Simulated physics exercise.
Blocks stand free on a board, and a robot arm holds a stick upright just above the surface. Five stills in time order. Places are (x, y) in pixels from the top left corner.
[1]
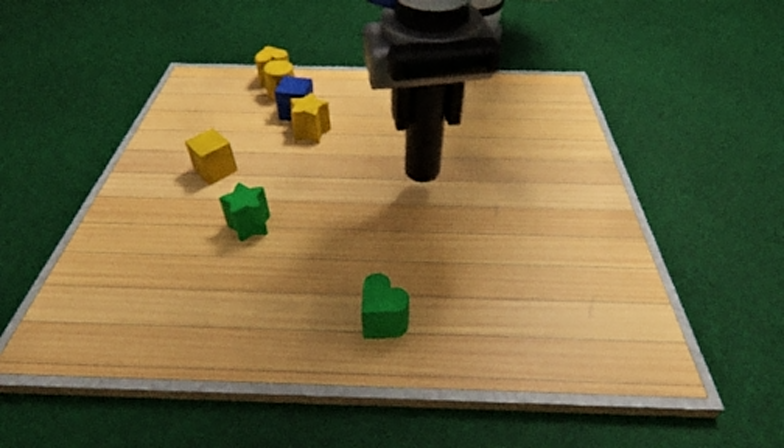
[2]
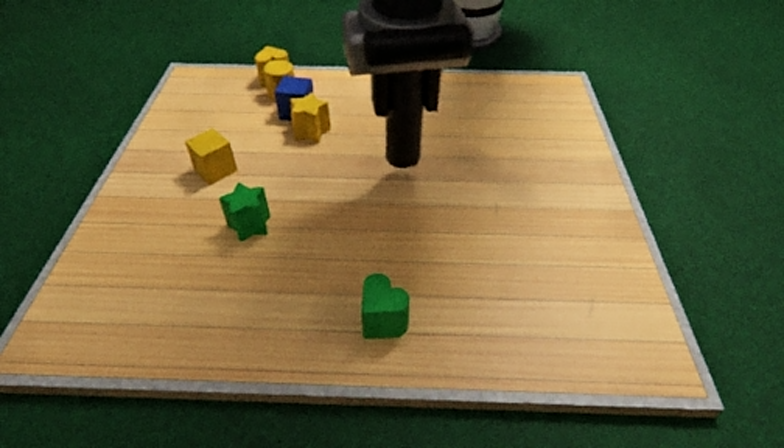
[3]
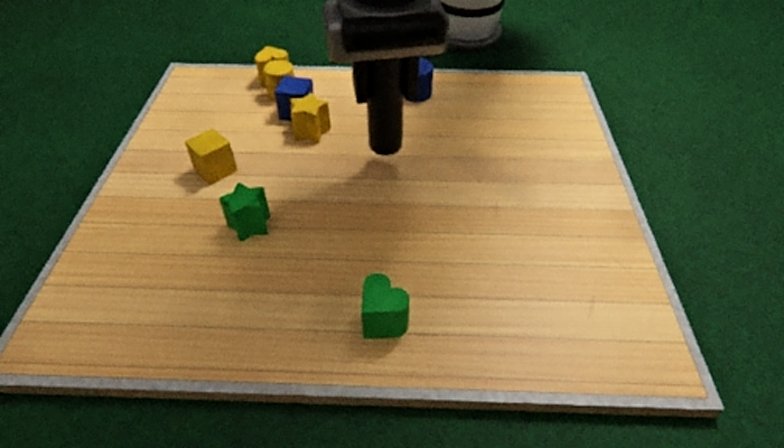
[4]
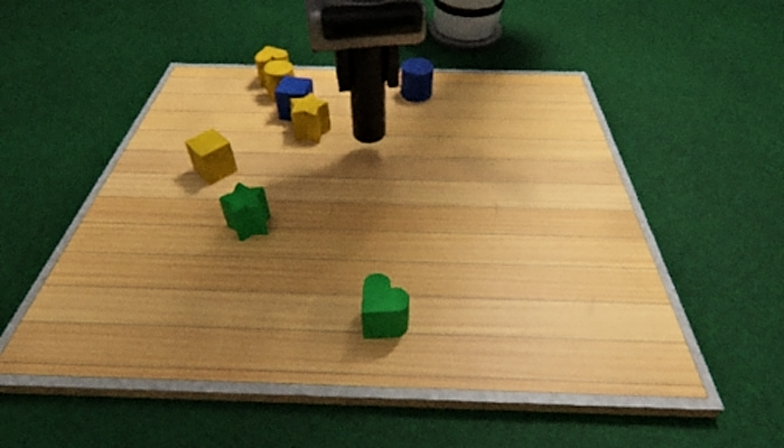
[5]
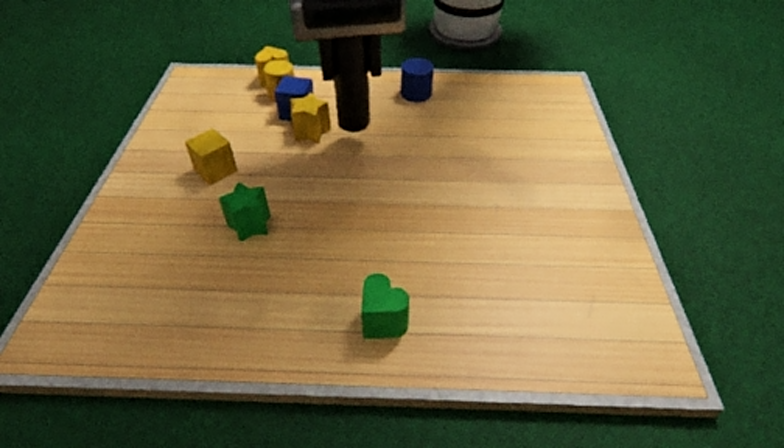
Robot arm moving a dark stick left and away above a wooden board of scattered coloured blocks, revealing a blue block behind.
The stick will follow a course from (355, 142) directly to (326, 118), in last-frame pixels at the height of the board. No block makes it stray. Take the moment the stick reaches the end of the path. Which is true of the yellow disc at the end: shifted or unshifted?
It holds its position.
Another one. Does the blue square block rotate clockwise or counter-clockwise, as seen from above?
Seen from overhead, it turns clockwise.
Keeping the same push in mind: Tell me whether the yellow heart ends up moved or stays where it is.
It will remain on its spot.
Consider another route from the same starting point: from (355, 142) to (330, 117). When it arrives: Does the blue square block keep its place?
No
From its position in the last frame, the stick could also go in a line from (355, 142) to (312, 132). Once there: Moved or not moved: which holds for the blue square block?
That one moves away.
The first path, step by step. Halfway along, stick (338, 112); blue square block (291, 84); yellow star block (304, 103), turned 15° anticlockwise.
At the end, stick (325, 101); yellow heart not moved; yellow disc not moved; blue square block (283, 84), turned 40° clockwise; yellow star block (299, 101), turned 65° anticlockwise.
